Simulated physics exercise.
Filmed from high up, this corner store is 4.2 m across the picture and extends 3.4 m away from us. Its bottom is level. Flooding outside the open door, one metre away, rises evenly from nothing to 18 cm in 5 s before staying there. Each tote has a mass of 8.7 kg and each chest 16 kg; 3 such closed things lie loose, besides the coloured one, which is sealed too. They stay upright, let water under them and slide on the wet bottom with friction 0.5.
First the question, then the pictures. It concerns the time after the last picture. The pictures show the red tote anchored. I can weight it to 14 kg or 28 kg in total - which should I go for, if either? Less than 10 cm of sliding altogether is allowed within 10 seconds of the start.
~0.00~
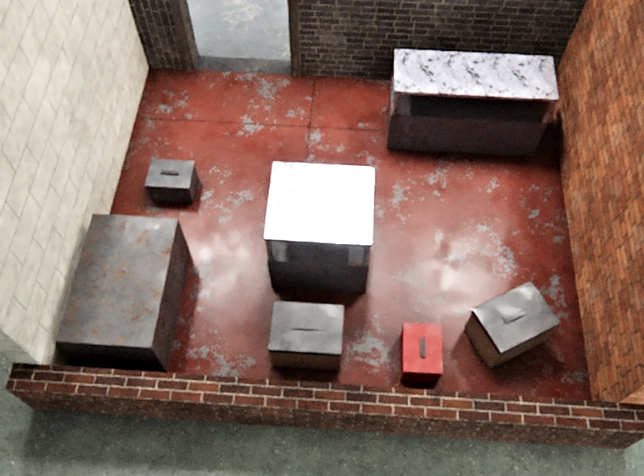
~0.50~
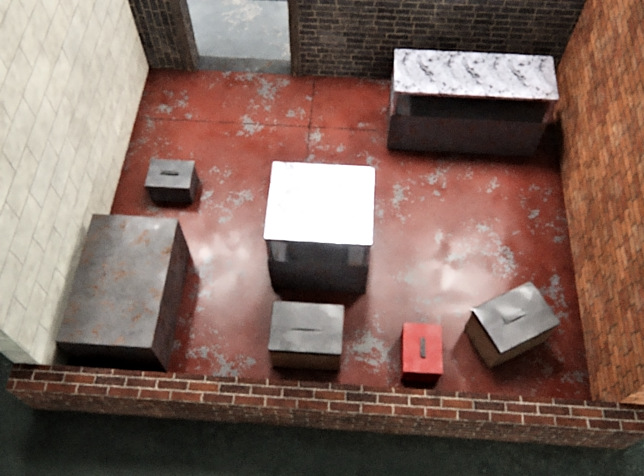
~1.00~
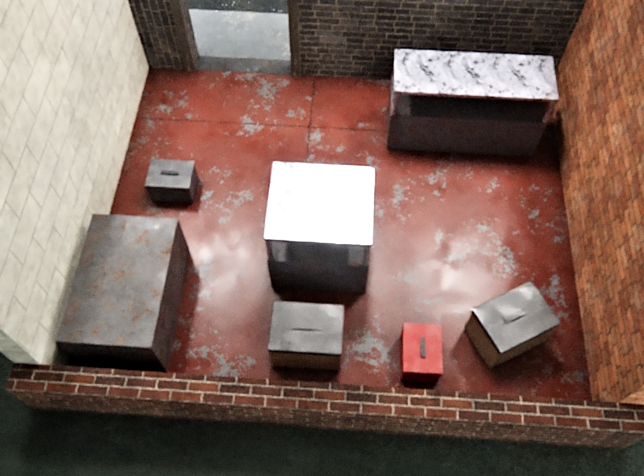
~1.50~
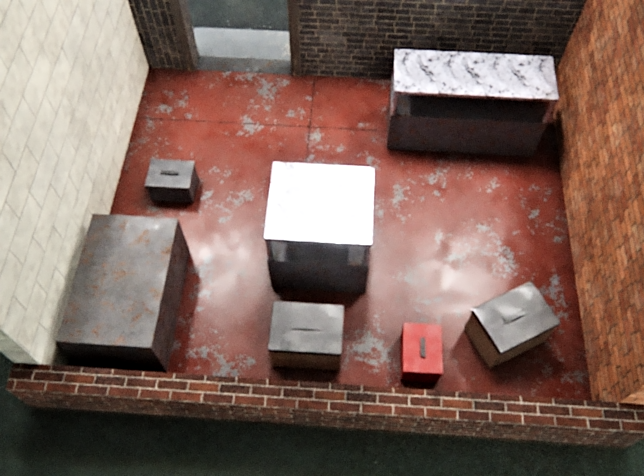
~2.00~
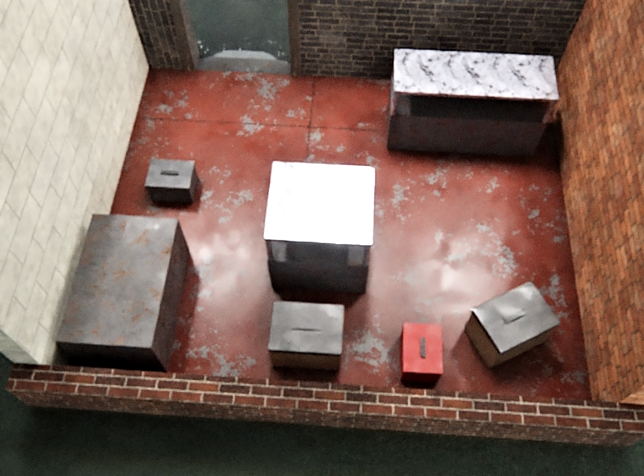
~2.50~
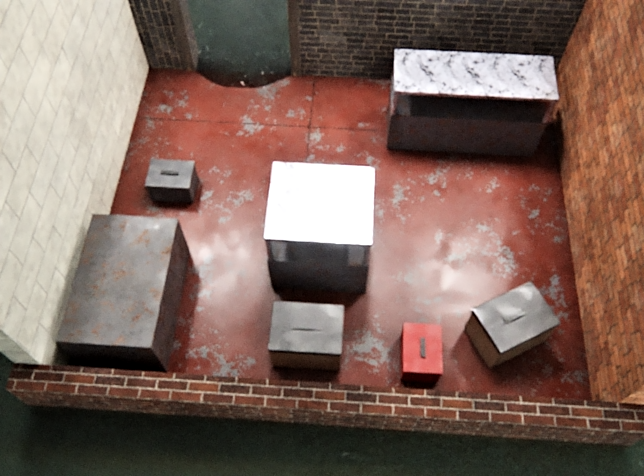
14 kg will do.
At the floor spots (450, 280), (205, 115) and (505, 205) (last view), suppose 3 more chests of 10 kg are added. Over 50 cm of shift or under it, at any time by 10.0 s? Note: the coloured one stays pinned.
First: Inside the limit; second: Beyond the limit; third: Inside the limit.
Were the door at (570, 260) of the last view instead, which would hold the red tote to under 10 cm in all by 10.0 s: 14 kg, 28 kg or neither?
There even the lighter works.
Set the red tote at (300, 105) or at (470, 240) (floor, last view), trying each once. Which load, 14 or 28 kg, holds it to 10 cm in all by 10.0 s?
Result, try 1: Both pass; try 2: Both pass.
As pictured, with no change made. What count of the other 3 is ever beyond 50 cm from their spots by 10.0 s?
Count: 1.
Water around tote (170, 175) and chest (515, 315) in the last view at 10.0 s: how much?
Roughly 10 and 4 cm.
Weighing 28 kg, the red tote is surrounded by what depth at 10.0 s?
Roughly 4 cm.
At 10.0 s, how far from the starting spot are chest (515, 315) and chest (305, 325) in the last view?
Net displacement, in order: 0 cm; 30 cm.
After 3.5 s the red tote would be 0 cm from its start with 14 kg and 0 cm from its start with 28 kg; 0 cm of water round it then.
After 4.5 s the red tote would be 0 cm from its start with 14 kg and 0 cm from its start with 28 kg; 0 cm of water round it then.
After 7.0 s the red tote would be 0 cm from its start with 14 kg and 0 cm from its start with 28 kg; 0 cm of water round it then.
After 10.0 s the red tote would be 0 cm from its start with 14 kg and 0 cm from its start with 28 kg; 4 cm of water round it then.
